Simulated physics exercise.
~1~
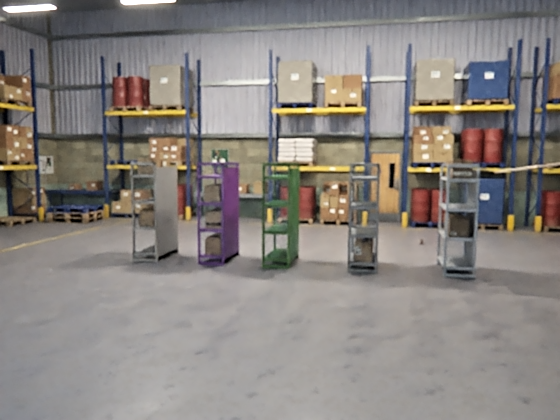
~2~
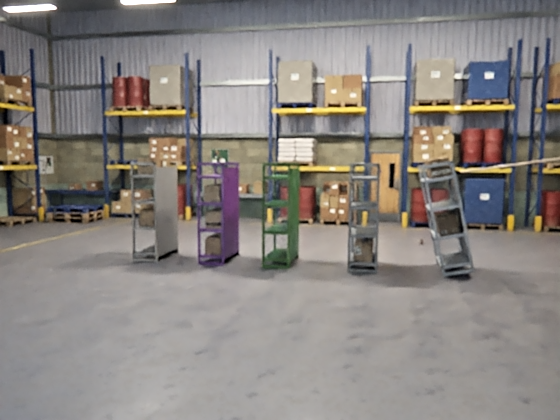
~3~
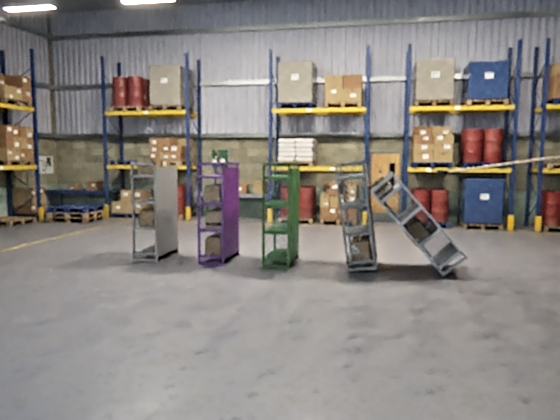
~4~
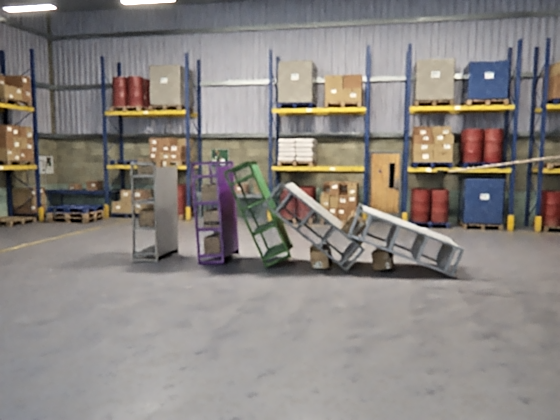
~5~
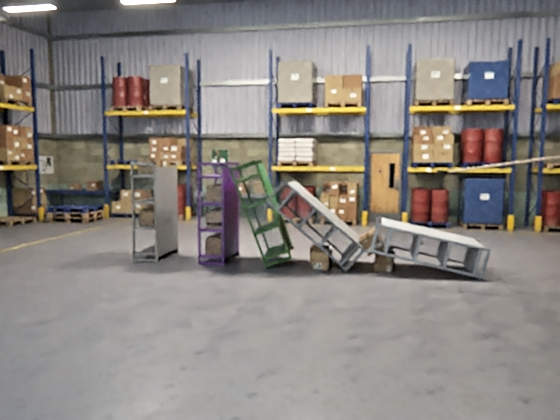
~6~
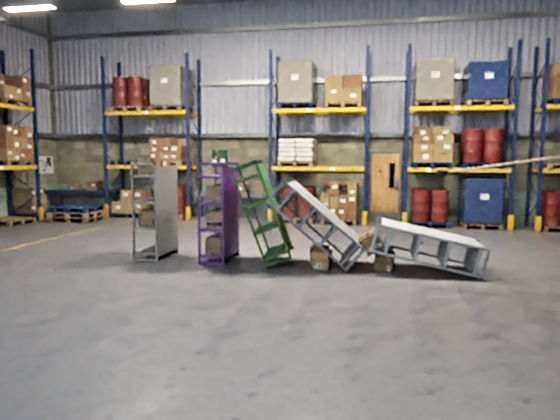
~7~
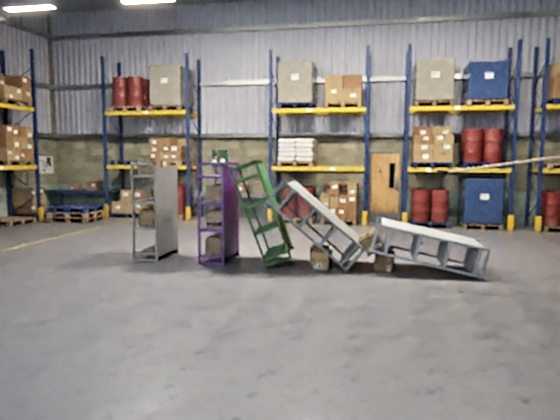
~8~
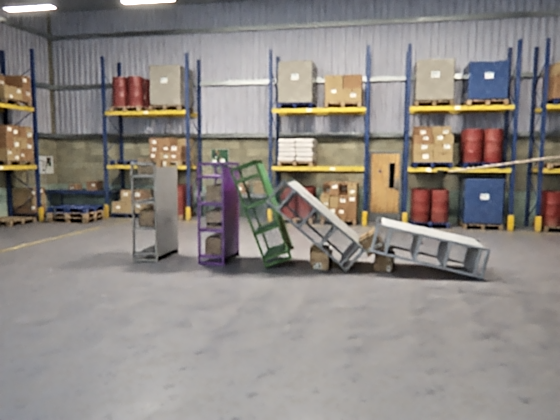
Five open shelf units stand in a spaced row across a grey warehouse floor, seen from a still camera facing tall blue and yellow racks of boxes and red drums. Three units are grey, one is purple and one green, and some hold brown cartons. A thin pole reaching in from the right tips the rightmost grey unit to the left. It falls against the next grey one, which topples onto the green unit as cartons spill. The rightmost unit slides down almost flat, the green one stays leaning left by the purple, and the two leftmost units remain upright.
